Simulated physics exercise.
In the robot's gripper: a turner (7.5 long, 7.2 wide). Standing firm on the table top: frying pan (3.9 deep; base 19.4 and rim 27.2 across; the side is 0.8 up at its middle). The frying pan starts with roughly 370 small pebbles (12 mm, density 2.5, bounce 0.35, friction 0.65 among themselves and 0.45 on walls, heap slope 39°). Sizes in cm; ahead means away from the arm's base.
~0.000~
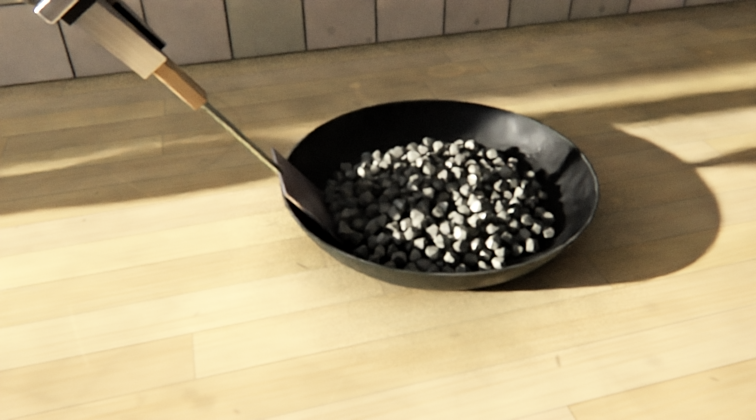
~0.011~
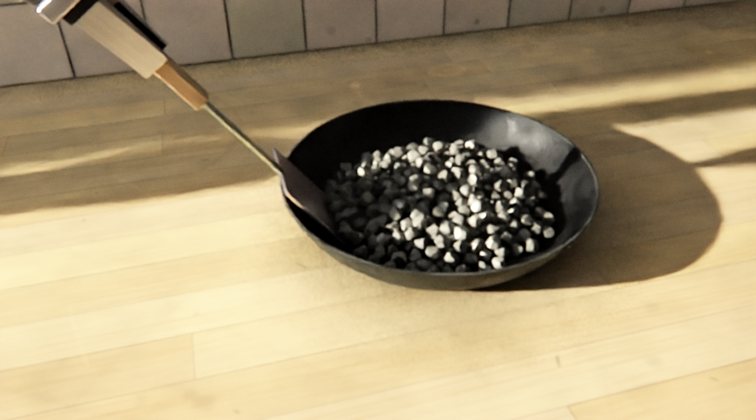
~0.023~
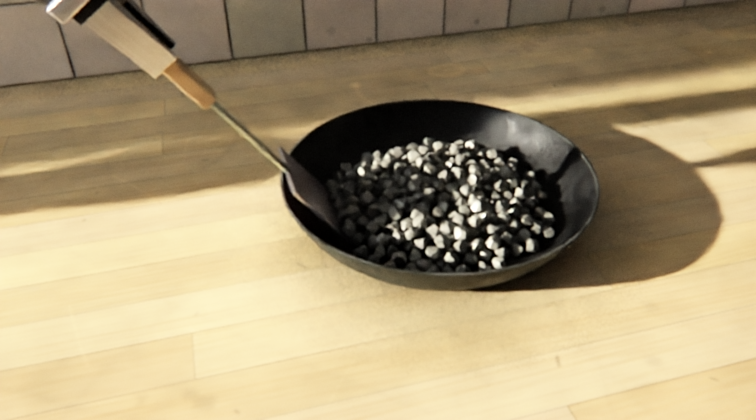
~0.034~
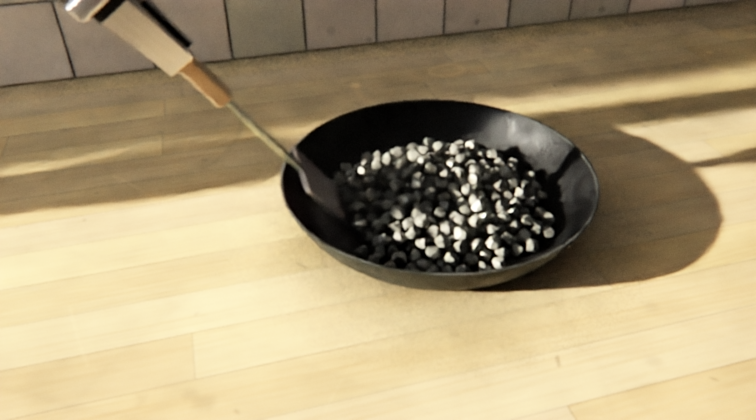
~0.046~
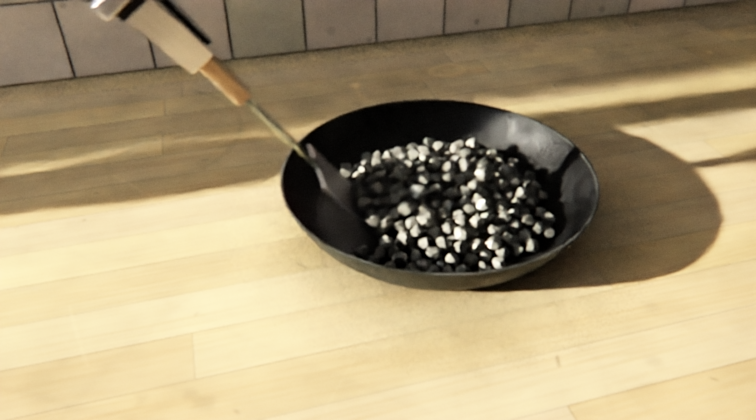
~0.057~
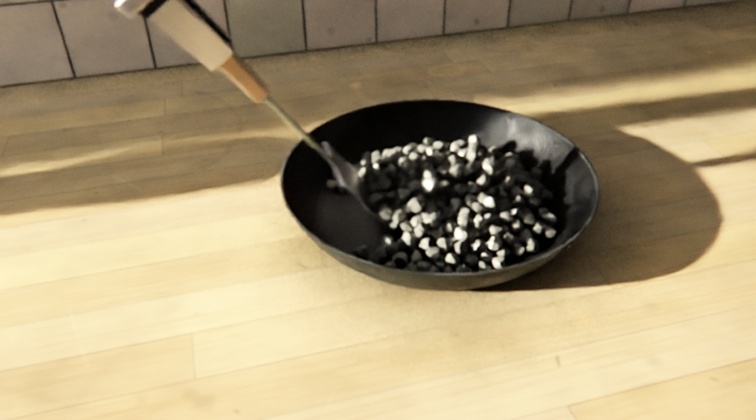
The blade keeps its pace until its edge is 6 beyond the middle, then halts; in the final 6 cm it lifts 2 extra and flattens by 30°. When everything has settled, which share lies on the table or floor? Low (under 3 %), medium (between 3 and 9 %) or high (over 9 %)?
A medium share, between 3 and 9 %, ends on the table or floor.
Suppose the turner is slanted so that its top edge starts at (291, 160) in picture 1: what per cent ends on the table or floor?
Some 5 per cent.
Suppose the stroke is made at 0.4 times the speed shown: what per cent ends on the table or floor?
About 0 per cent.
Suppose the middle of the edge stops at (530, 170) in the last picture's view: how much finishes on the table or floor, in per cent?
Some 15 per cent.
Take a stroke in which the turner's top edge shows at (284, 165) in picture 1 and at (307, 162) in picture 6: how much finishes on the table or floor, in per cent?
Some 0 per cent.
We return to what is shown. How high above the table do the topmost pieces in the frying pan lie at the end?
About 5.0 cm.
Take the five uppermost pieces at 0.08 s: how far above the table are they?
Roughly 6 cm.
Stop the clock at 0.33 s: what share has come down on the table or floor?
Roughly 4 per cent.
After 0.08 s, sloping 54°, highest piece 6 above the table; 372 in the frying pan.
After 0.11 s, sloping 45°, highest piece 7 above the table; 372 in the frying pan.
After 0.33 s, sloping 24°, highest piece 5 above the table; 353 in the frying pan, 18 on the table or floor, 1 on the blade or in flight.
After 1.38 s, sloping 24°, highest piece 5 above the table; 353 in the frying pan, 19 on the table or floor.
In the end, 353 in the frying pan, 19 on the table or floor. That is 5 % on the table or floor.
